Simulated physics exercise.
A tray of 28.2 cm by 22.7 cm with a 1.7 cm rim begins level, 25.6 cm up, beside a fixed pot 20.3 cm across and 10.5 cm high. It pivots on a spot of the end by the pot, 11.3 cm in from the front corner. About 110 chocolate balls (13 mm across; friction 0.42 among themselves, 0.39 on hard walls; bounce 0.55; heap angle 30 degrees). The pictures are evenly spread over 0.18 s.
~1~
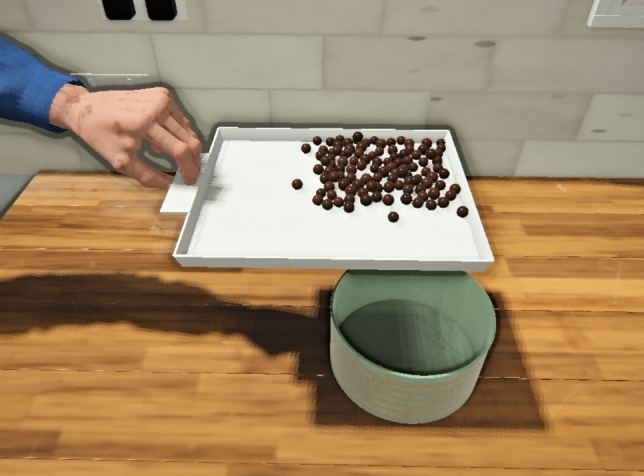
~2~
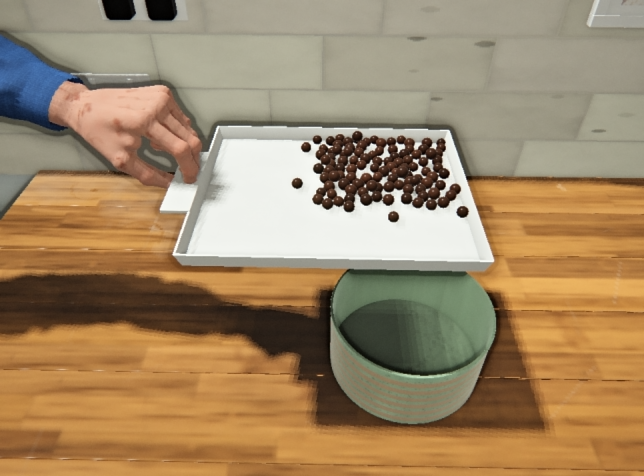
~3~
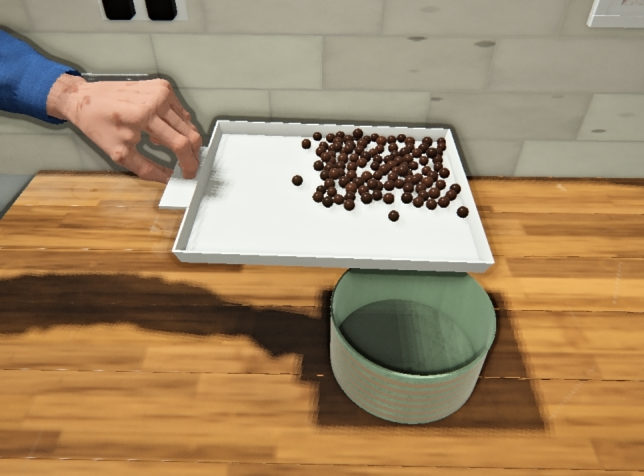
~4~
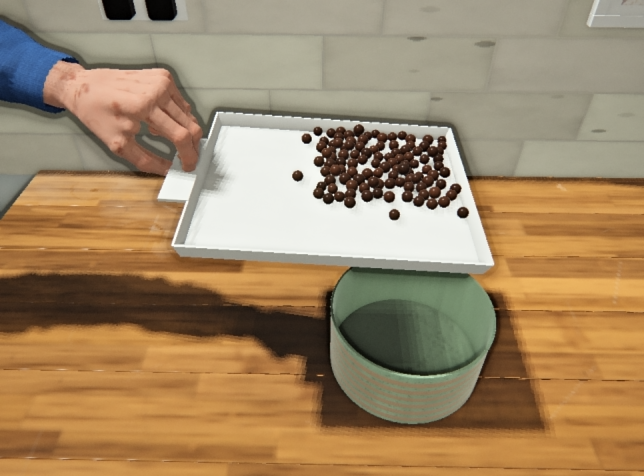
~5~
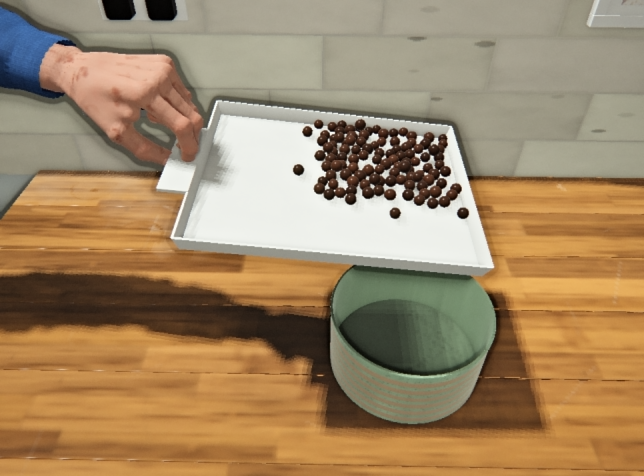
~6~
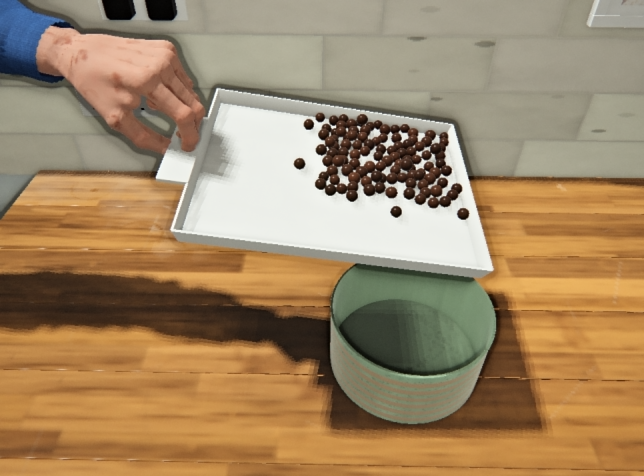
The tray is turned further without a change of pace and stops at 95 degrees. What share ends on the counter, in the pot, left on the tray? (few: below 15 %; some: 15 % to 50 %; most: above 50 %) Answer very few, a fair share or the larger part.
On the counter: A fair share; in the pot: The larger part; left on the tray: Very few.
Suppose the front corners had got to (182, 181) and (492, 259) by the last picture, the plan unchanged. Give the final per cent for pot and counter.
Pot 20, counter 80.
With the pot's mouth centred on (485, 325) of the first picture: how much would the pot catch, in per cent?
About 90 per cent.
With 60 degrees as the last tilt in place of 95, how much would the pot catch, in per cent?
Then about 0 per cent.
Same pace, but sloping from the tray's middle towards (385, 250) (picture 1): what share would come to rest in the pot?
About 90 per cent.
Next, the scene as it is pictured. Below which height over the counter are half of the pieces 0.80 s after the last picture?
Some 28 cm.
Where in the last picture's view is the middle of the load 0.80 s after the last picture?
Around (462, 205).
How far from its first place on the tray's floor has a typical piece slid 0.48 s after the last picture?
About 7 cm.
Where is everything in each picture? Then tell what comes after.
The first picture shows tray tilt 0 degrees, front corners at (179, 253) and (488, 257); middle of the pieces at (375, 169); pot at (412, 307).
The second picture shows tray tilt 0 degrees, front corners at (179, 251) and (488, 258); middle of the pieces at (375, 168).
The third picture shows tray tilt 2 degrees, front corners at (179, 248) and (488, 259); middle of the pieces at (375, 166).
The fourth picture shows tray tilt 4 degrees, front corners at (178, 242) and (488, 261), lowest corner right front; middle of the pieces at (376, 164).
The fifth picture shows tray tilt 7 degrees, front corners at (178, 235) and (488, 264), lowest corner right front; middle of the pieces at (377, 160).
The sixth picture shows tray tilt 10 degrees, front corners at (177, 227) and (488, 266), lowest corner right front; middle of the pieces at (378, 156); pot at (412, 307).
Then, 0.48 s after the last picture, tilt 51 degrees; the tray holds 100 %, the pot 0 %.
Then, 0.80 s after the last picture, tilt 78 degrees; the tray holds 90 %, the pot 0 %.
Then, 1.22 s after the last picture, tilt 95 degrees; the tray holds 0 %, the pot 65 %.
In the end, counter 30 %, pot 75 %, tray 0 %.
